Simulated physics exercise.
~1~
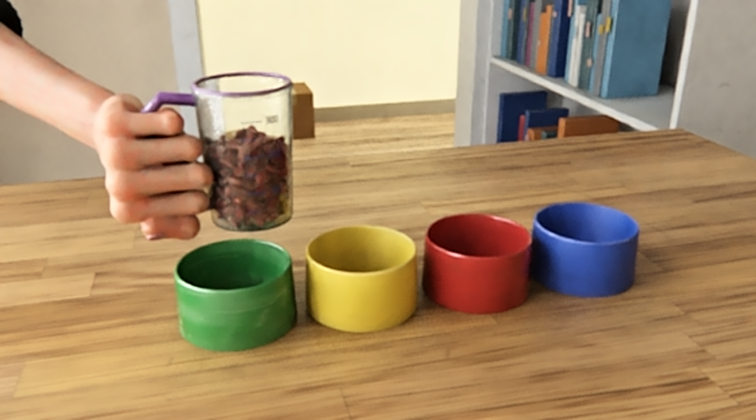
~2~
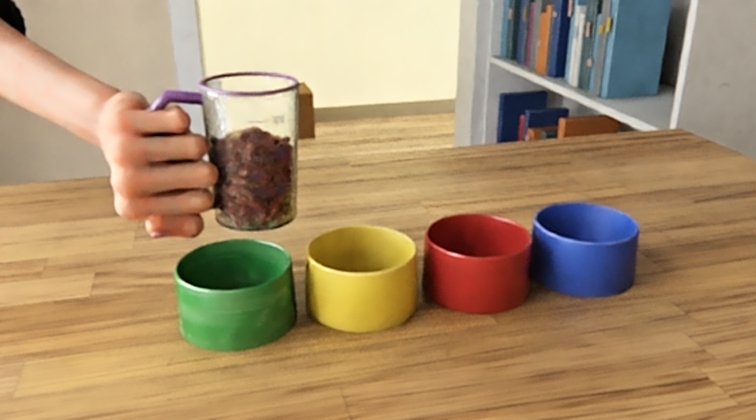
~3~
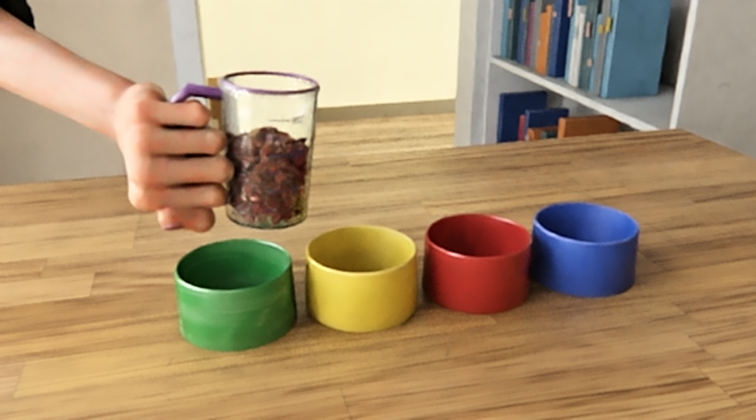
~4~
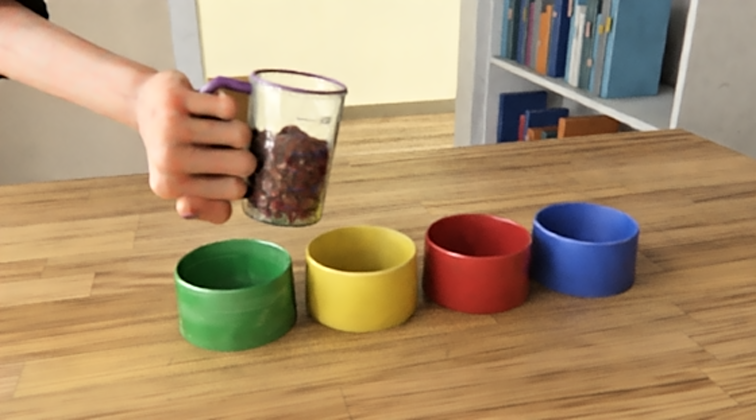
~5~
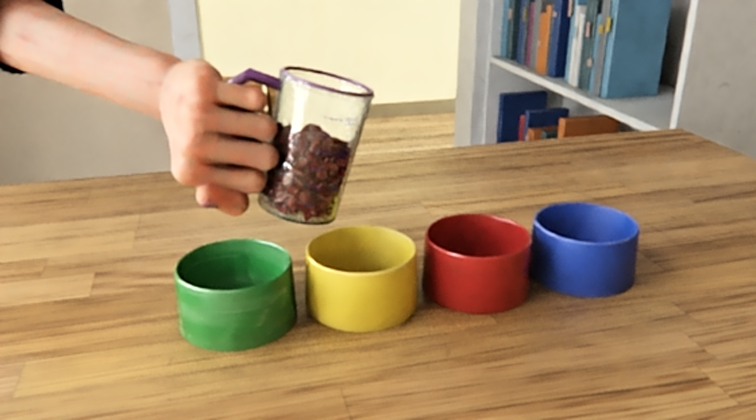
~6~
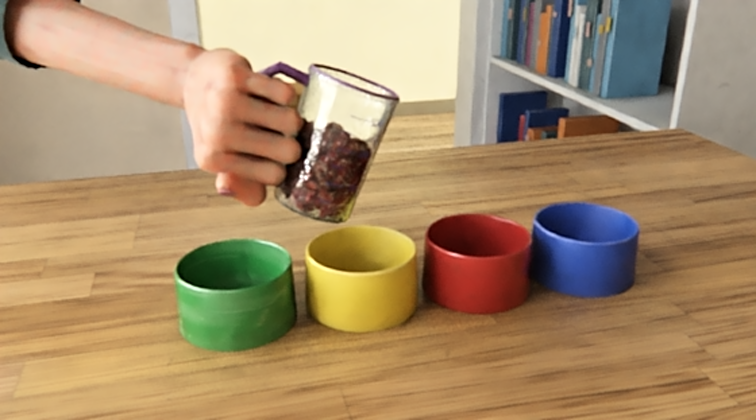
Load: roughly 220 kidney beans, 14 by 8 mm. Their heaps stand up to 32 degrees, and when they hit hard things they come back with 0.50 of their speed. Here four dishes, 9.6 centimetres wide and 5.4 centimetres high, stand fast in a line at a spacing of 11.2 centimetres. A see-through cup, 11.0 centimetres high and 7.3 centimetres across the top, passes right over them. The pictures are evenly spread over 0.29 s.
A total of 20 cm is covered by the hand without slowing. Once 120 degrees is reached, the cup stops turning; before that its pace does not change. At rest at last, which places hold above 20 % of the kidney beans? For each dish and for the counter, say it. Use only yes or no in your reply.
Red: No; blue: Yes; green: No; yellow: No; counter: Yes.
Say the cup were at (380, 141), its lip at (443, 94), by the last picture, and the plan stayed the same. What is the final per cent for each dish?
The red dish keeps 0, the blue dish 60, the green dish 0 and the yellow dish 0.
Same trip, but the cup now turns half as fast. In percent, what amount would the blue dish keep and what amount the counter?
Then the blue dish would get 50 and the counter 50.
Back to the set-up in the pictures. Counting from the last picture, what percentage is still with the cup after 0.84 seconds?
100 per cent.
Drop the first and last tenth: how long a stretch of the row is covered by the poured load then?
It spans roughly 10 centimetres along the row.
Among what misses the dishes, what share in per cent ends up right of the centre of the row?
About 100 %.
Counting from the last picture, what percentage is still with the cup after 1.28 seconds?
Estimate: Some 25 %.
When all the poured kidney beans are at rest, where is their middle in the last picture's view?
I'd put it at about (563, 266).
Then, 0.50 s after the last picture, tilt 68 degrees; cup holds 100 %.
Then, 0.84 s after the last picture, tilt 99 degrees; cup holds 100 %.
Then, 1.28 s after the last picture, tilt 120 degrees; cup holds 25 %, red 5 %, blue 30 %.
In the end, red 0 %, blue 50 %, green 0 %, yellow 0 %, counter 45 %.
